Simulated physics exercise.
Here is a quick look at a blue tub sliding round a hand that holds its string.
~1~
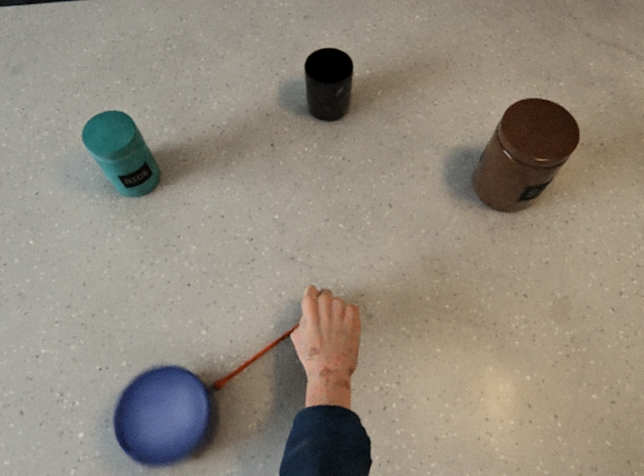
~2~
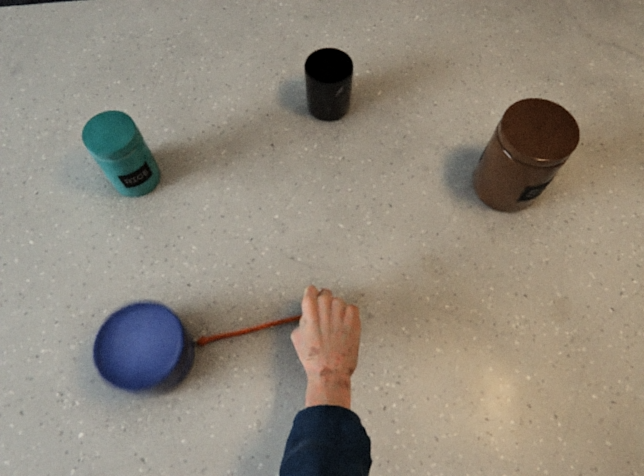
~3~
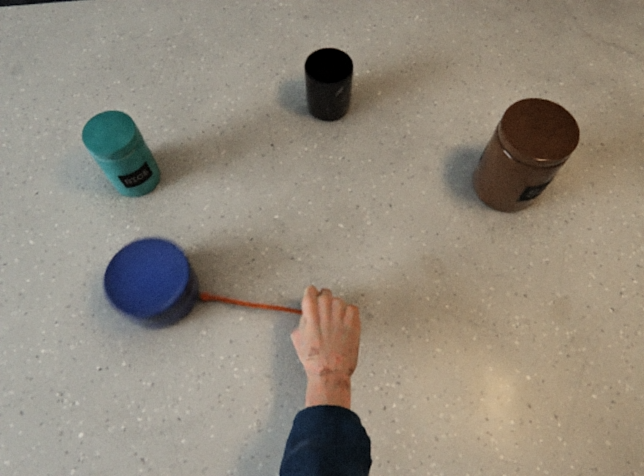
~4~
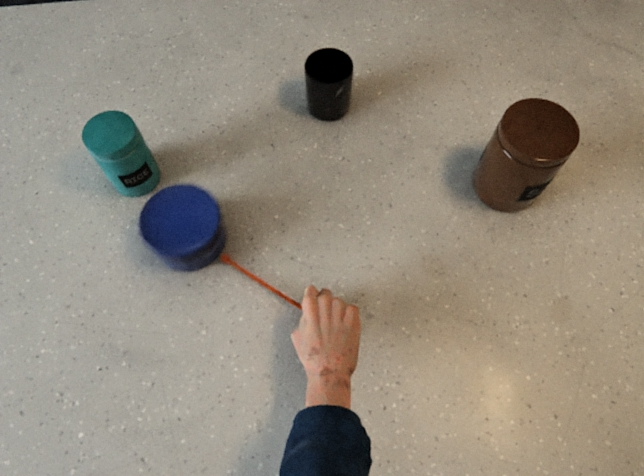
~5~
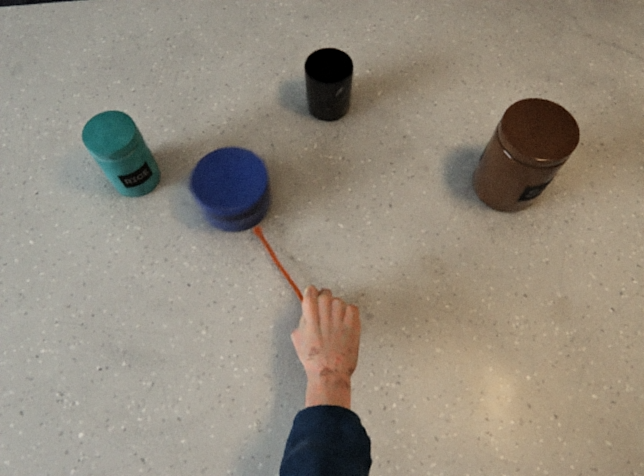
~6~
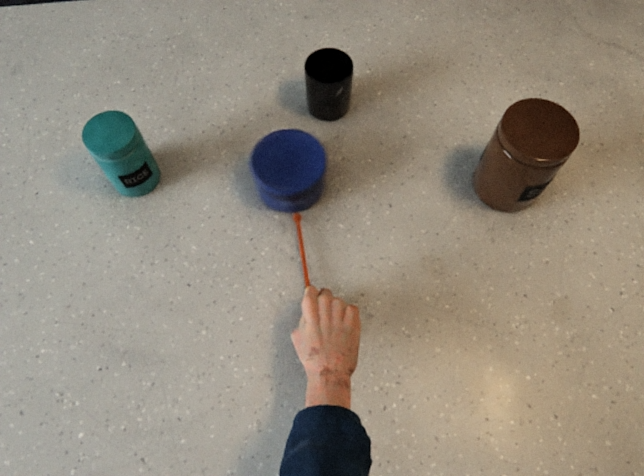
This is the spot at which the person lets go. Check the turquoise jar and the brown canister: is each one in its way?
As I see it, the turquoise jar is out of its way, the brown canister is in its way.
Then, 0.08 s past the final frame, tub near (405, 170).
Then, 0.20 s past the final frame, tub near (443, 169); brown canister pushed aside.
When it is over, tub near (443, 169); brown canister pushed aside. The turquoise jar stays untouched and the brown canister gets hit.
